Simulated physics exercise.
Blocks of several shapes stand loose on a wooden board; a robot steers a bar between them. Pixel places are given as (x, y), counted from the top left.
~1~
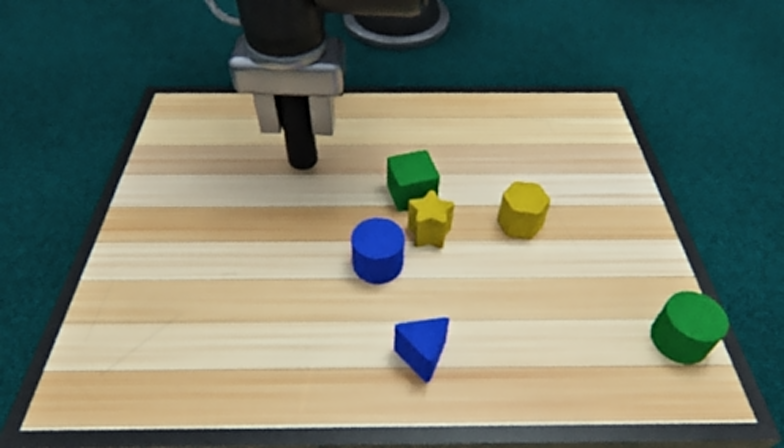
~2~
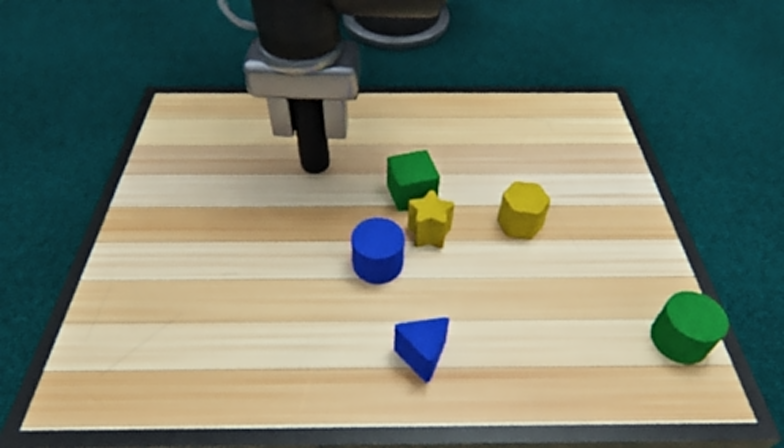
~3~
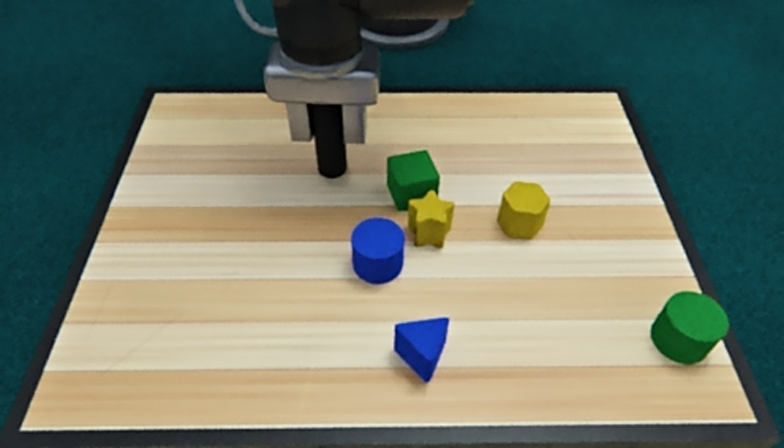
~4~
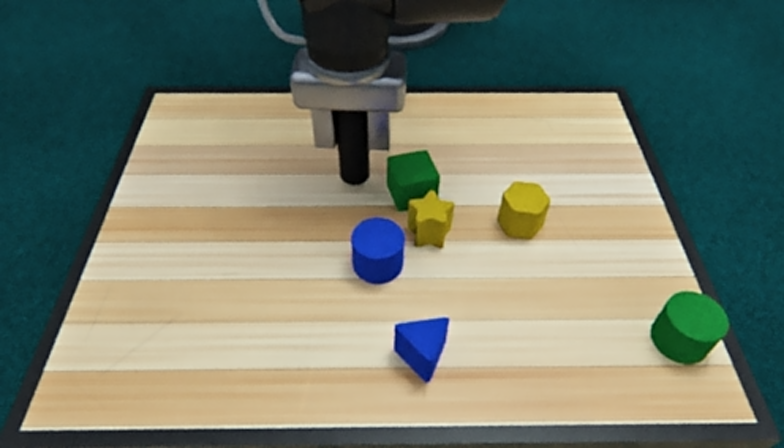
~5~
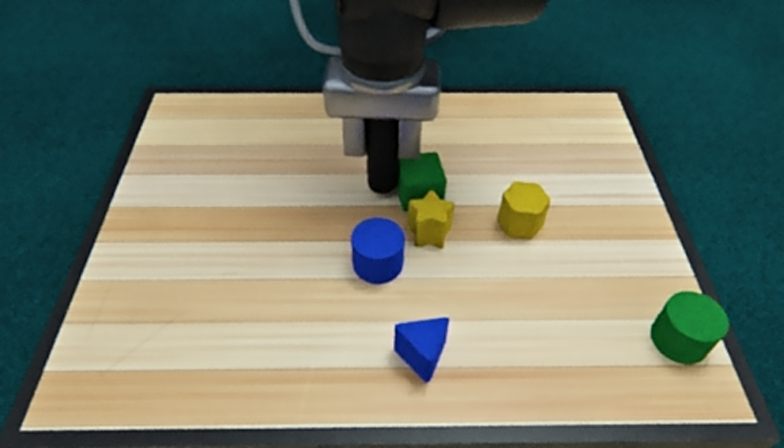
A robot arm moves its black bar right across the board and nudges the green block.
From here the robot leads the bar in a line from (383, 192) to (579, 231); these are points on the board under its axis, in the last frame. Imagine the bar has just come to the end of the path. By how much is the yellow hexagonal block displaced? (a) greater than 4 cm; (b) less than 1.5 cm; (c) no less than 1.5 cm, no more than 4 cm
a (greater than 4 cm)
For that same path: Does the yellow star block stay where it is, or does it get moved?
That one stays where it is.
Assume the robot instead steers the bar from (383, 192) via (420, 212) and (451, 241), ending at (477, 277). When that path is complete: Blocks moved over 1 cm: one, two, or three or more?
I'd say two blocks get shifted by more than about 1 cm.
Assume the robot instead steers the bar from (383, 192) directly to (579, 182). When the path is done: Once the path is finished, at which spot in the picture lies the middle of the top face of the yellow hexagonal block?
Final place: (560, 218).
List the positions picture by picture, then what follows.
Bar's lower end (303, 160); green square (413, 167); yellow star block (432, 207); yellow hexagonal block (527, 197), in the first frame.
Bar (315, 164); blocks still, in the second frame.
Bar (333, 169); blocks still, in the third frame.
Bar (355, 175); blocks still, in the fourth frame.
Bar (383, 183); green square (421, 168); yellow star block (432, 207); yellow hexagonal block (527, 197), in the fifth frame.
What follows on the original path. One third of the way, bar (447, 195); green square (488, 179); yellow hexagonal block (536, 199).
Two thirds of the way, bar (515, 208); green square (559, 198), turned 25° clockwise; yellow hexagonal block (603, 217), turned 25° anticlockwise.
At the end, bar (583, 222); green square (630, 215), turned 35° clockwise; yellow star block still; yellow hexagonal block (675, 241), turned 15° anticlockwise.
